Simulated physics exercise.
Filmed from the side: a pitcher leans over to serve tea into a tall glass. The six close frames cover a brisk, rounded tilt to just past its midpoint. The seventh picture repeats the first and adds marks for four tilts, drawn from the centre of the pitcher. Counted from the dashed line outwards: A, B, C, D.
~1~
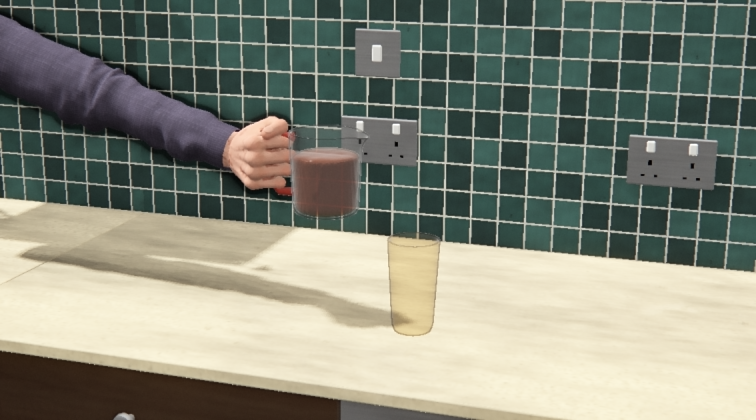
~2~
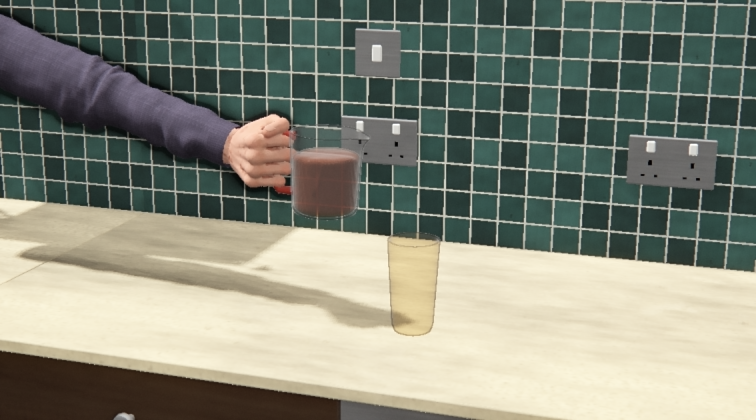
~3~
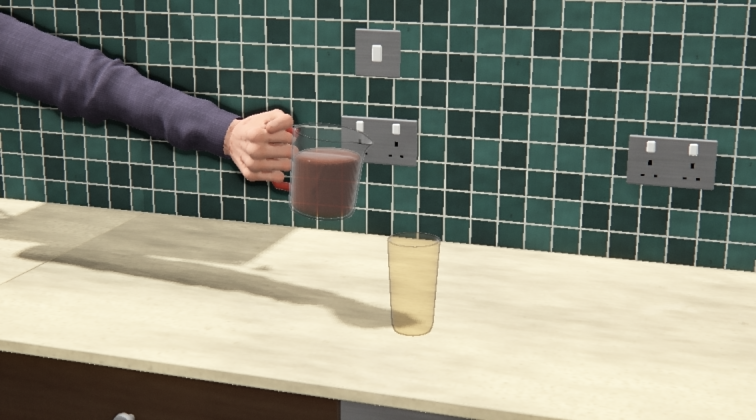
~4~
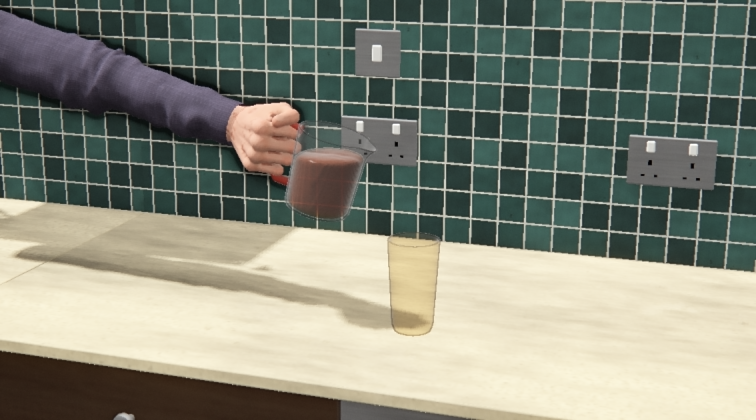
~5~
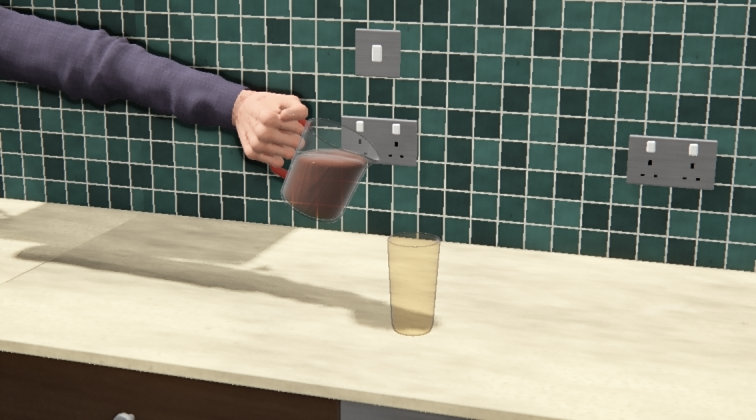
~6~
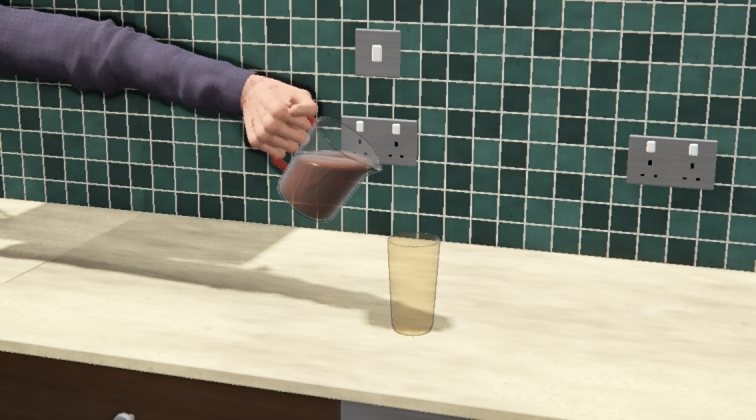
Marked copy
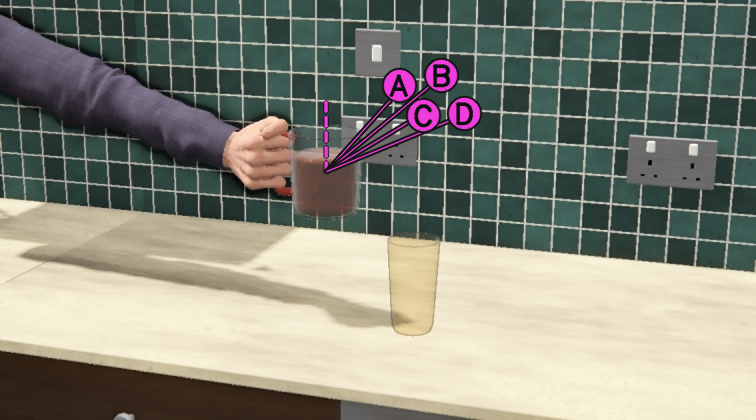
A hand holds a pitcher of dark tea and tilts it rightward above a tall glass.
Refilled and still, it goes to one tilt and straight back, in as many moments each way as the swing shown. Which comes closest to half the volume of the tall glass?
I would pick line D.
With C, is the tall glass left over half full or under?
Under.
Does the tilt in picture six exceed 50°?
No.
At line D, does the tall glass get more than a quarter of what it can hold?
Yes.
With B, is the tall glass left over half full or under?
Under half.
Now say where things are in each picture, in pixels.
Upright, lip at (368, 137); rim of the tall glass round (414, 239); nothing has left yet.
Upright, lip at (369, 139); nothing has left yet.
Tipped about 7°, lip at (372, 143); nothing has left yet.
Tipped about 15°, lip at (375, 150); nothing has left yet.
Tipped about 24°, lip at (379, 159); nothing has left yet.
Tipped about 34°, lip at (381, 169); nothing has left yet.
On the marked copy, A at (389, 100); B at (428, 87); C at (407, 122); D at (448, 121).
For line A, the tall glass ends with about 9 % of what it can hold.
For line B, the tall glass ends with about 20 % of what it can hold.
For line C, the tall glass ends with about 33 % of what it can hold.
For line D, the tall glass ends with about 51 % of what it can hold.
